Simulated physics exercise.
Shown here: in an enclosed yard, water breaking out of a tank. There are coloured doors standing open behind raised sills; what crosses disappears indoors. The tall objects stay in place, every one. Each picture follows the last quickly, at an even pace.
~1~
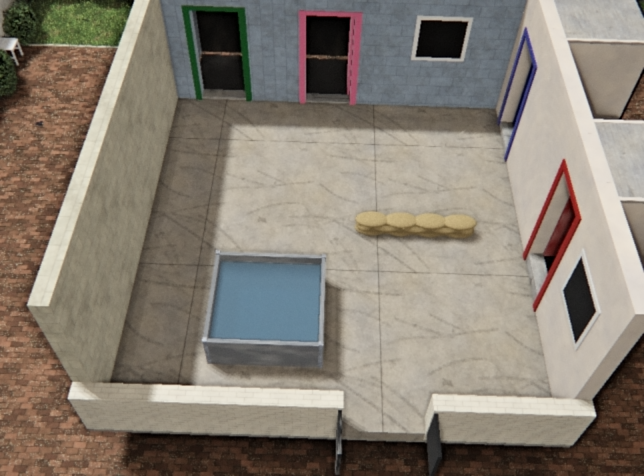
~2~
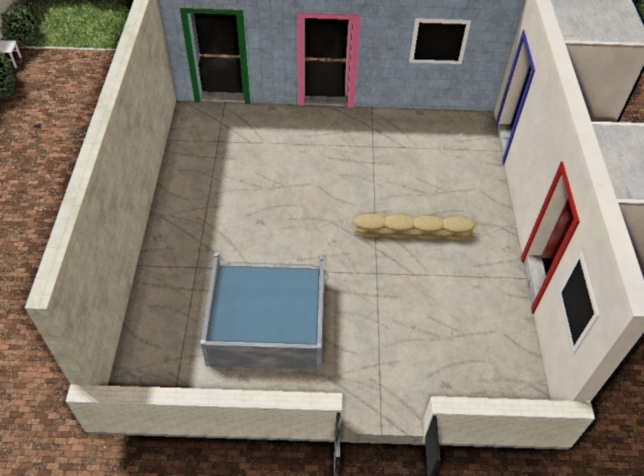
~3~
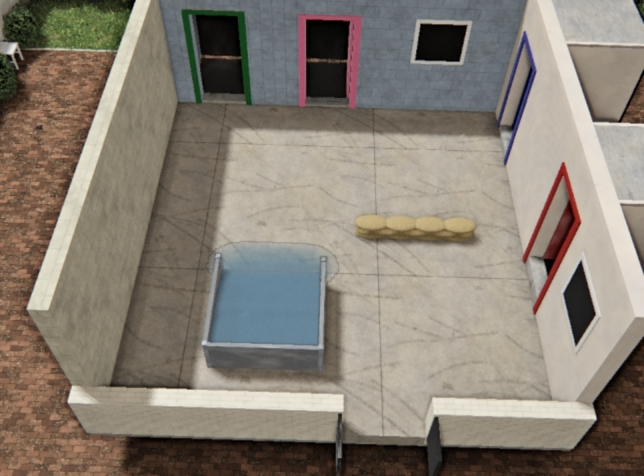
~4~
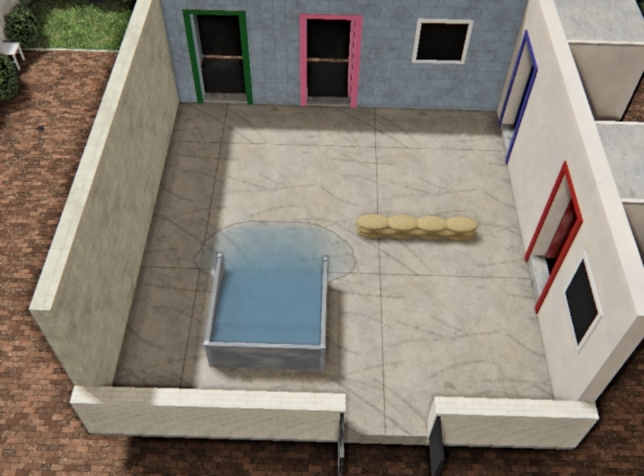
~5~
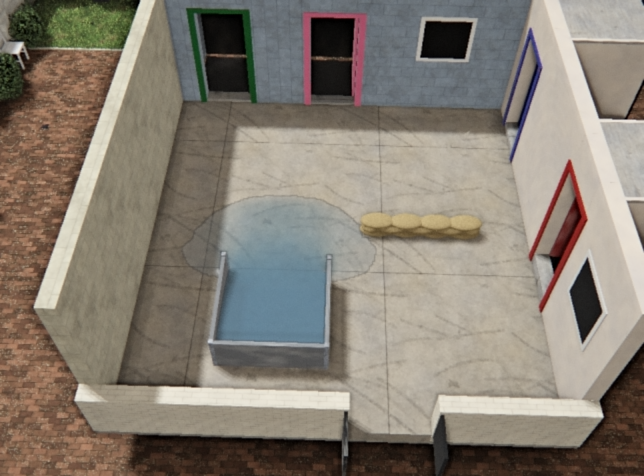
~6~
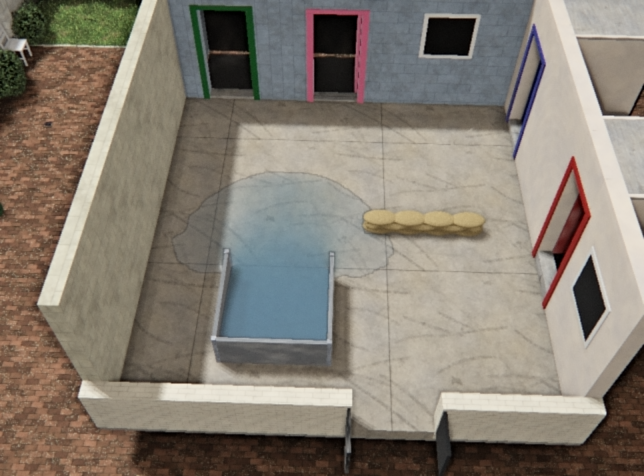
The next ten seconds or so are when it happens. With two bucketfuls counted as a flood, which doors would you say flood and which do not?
The red door holds up fine I think. The pink door gets overrun I think. The green door gets overrun I think. The blue door holds up fine I think.
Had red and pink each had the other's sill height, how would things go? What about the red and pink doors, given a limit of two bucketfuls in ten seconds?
Result - red door ends up below, pink door ends up below.
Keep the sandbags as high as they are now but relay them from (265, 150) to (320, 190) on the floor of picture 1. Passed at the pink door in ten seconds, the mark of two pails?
The answer is that pink falls short.
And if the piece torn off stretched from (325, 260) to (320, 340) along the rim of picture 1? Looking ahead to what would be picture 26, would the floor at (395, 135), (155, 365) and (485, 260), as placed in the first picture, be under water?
Taking the points in order: Unwetted, unwetted and swamped.
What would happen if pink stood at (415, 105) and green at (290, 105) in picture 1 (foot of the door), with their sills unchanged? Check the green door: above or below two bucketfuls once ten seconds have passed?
In that case green gets flooded.
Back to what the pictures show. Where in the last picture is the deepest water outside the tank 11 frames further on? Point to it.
I'd say near (274, 101).
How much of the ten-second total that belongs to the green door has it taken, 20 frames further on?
Estimate: Roughly 60 %.
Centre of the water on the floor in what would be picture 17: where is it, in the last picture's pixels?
That puts it at around (284, 204).
A moment on, water covers 35 % of the floor; the red door not reached, the pink door not reached, the green door not reached, the blue door not reached.
Next, water covers 45 % of the floor; the red door not reached, the pink door over two buckets in, the green door under two buckets in, the blue door not reached.
Then, water covers 50 % of the floor; the red door wet at the sill, nothing in, the pink door far over two buckets in, the green door over two buckets in, the blue door not reached.
Later, water covers 55 % of the floor; the red door wet at the sill, nothing in, the pink door far over two buckets in, the green door far over two buckets in, the blue door wet at the sill, nothing in.
In the end, water covers 85 % of the floor; the red door wet at the sill, nothing in, the pink door far over two buckets in, the green door far over two buckets in, the blue door wet at the sill, nothing in.
